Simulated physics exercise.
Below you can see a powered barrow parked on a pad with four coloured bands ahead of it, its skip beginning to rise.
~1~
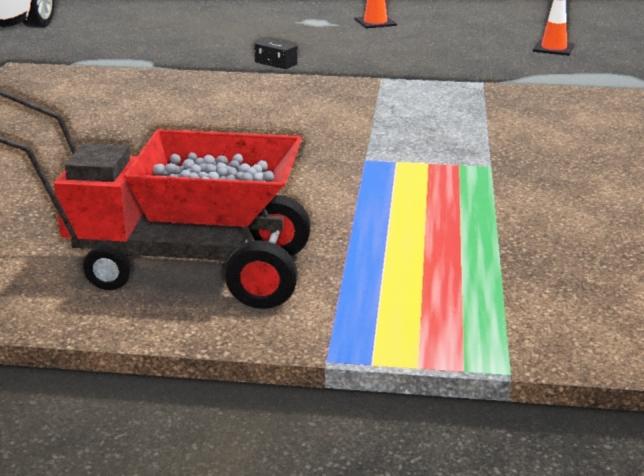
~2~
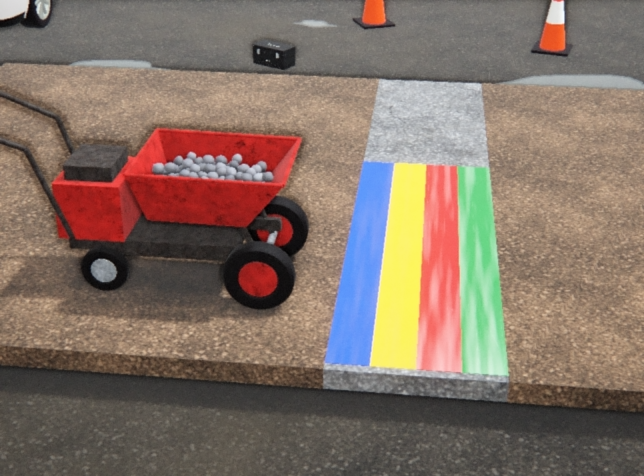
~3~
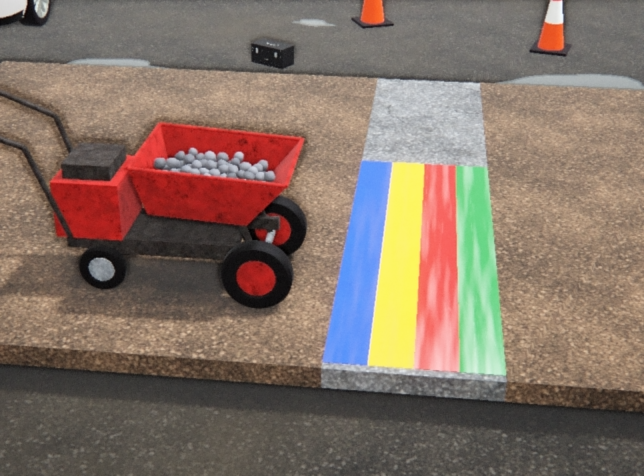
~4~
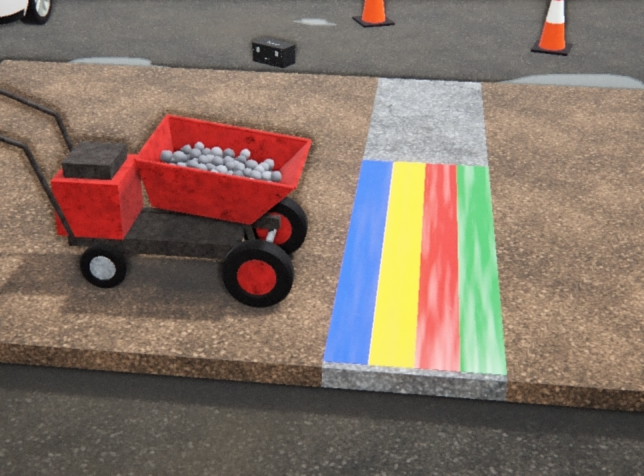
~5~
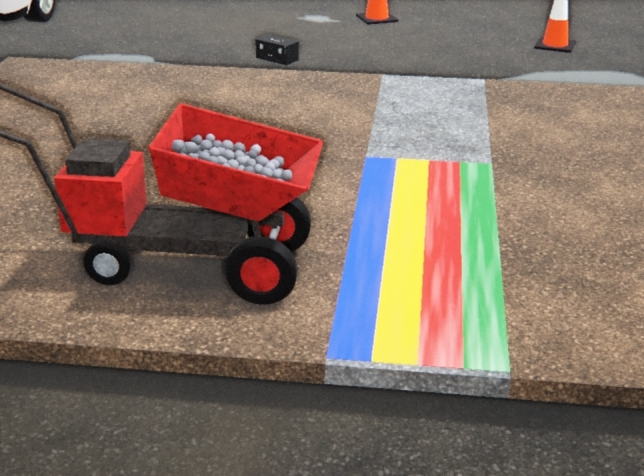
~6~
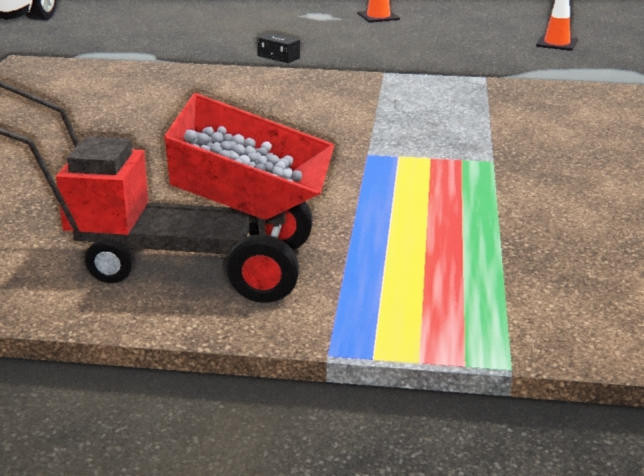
On a brown speckled pad beside blue, yellow, red and green bands, a red powered barrow stayed parked while its skip of round grey cobbles slowly tilted up at the back, leaning toward the right.
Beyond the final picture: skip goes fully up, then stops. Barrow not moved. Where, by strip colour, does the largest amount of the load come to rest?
On the yellow strip.
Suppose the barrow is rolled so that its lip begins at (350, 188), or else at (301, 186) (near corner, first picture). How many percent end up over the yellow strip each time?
Close to 0 in a hundred, and close to 30 in a hundred.
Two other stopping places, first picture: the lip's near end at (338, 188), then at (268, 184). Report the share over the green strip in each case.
That works out to 30 per cent for the first position and 10 per cent for the second.
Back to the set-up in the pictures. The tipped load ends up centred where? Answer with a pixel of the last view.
Close to (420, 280), more or less.
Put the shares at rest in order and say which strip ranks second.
Second: The red strip.
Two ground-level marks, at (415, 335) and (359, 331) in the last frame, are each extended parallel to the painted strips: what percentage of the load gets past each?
About 50 percent, then about 100 percent.
Soon, skip tipped steeply; all in the skip.
A while on, skip tipped right over; about half in the skip; a stray few over the blue strip; about a third over the yellow strip; a small part over the red strip.
Towards the end, skip tipped right over; a stray few in the skip; a small part over the blue strip; about a third over the yellow strip; about a quarter over the red strip; a small part over the green strip; a small part off the paint.
Finally, skip tipped right over; a stray few in the skip; a small part over the blue strip; about a third over the yellow strip; about a quarter over the red strip; a small part over the green strip; a small part off the paint.
